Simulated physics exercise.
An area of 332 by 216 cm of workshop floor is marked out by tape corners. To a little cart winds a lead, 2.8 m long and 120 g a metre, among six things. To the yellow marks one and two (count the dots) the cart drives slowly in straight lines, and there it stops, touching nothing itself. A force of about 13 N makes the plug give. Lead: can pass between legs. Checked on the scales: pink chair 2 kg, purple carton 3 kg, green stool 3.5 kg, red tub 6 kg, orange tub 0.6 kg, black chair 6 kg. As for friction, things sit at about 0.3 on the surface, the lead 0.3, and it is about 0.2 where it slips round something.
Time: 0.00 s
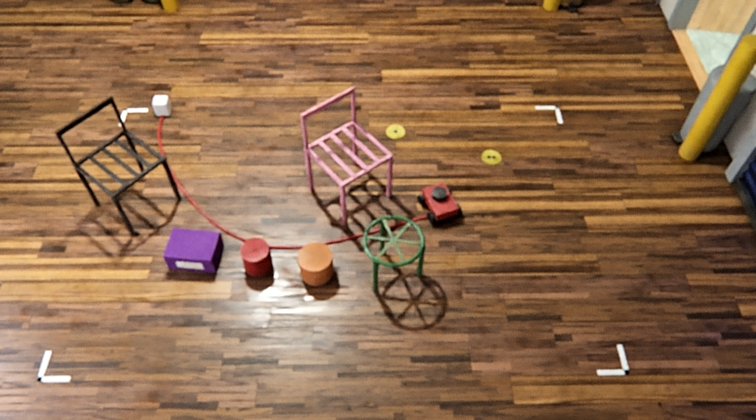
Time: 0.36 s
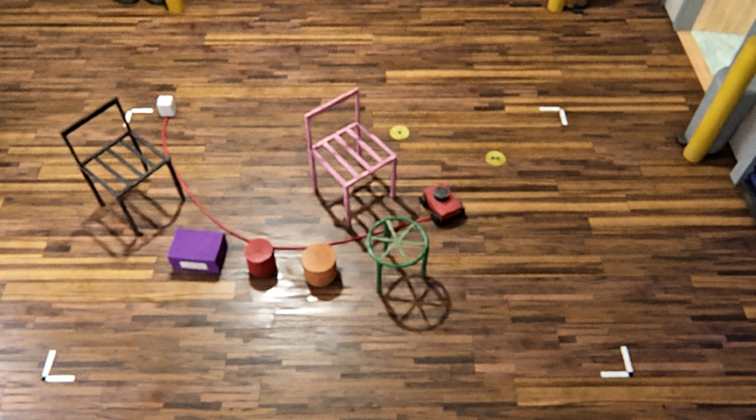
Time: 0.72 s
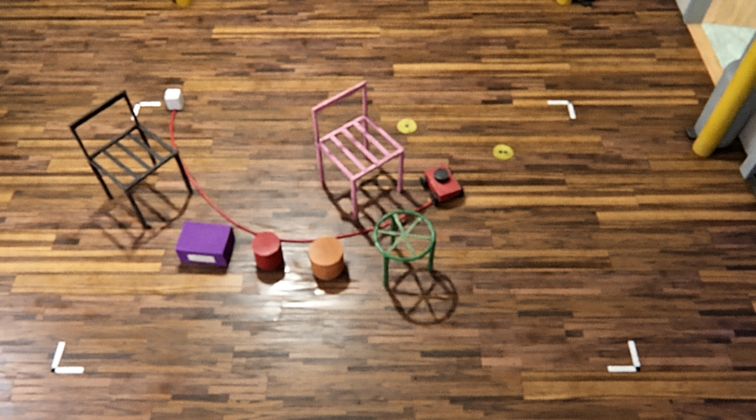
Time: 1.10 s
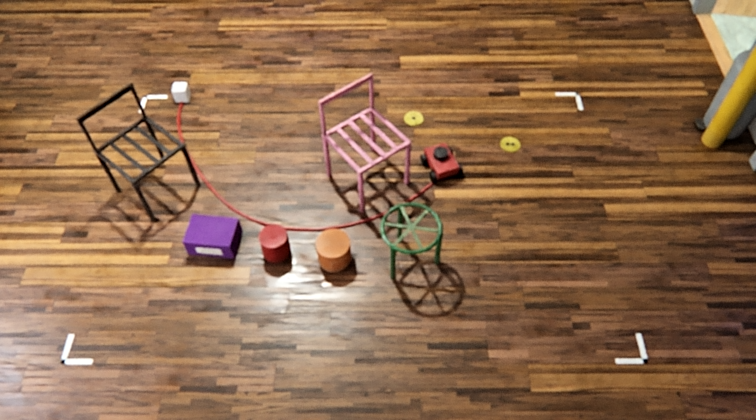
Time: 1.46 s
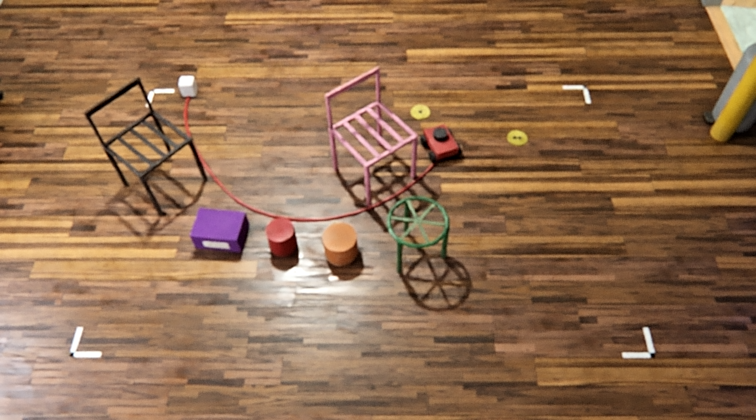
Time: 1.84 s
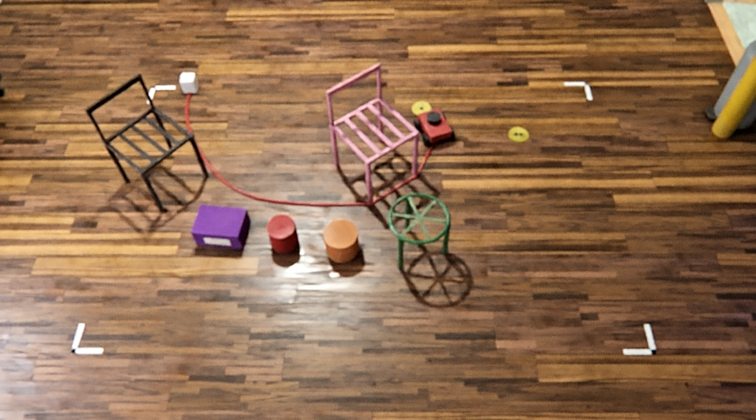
To begin with, a small red cart sits just beyond a green stool, with a red lead curving from it past two tubs and a purple carton to a white block near a black chair. The cart drives slowly up the view beside the pink chair, drawing the lead away from the tubs.
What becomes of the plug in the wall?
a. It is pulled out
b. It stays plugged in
It stays plugged in (b).
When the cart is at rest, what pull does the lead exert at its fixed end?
About 4 N.
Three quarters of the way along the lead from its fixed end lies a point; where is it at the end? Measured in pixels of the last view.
(430, 171) or so.
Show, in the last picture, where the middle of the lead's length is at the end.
Approximate pixel position: (338, 170).
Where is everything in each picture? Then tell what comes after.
The first frame shows green stool (394, 239); pink chair (348, 151); purple carton (192, 244); marks (396, 132) (491, 158); lead runs through (236, 237); cart (442, 213).
In the second frame, lead runs through (240, 237); cart (445, 213).
In the third frame, lead runs through (247, 230); cart (445, 194).
In the fourth frame, lead runs through (256, 221); cart (444, 172).
In the fifth frame, lead runs through (264, 214); cart (443, 153).
The sixth frame shows green stool (419, 217); pink chair (374, 128); purple carton (219, 220); lead runs through (274, 201); cart (437, 136).
At 2.6 s, cart at (422, 110), lead slack at the fixed end; nothing else has moved.
At 3.4 s, cart at (455, 117), lead slack at the fixed end; nothing else has moved.
At 4.2 s, cart at (489, 129), 4 N at the fixed end; nothing else has moved.
At 5.0 s, cart at (516, 135), 4 N at the fixed end; pink chair 12 cm off its start.
At 5.4 s, cart at (516, 135), 4 N at the fixed end; pink chair 12 cm off its start at (379, 115).
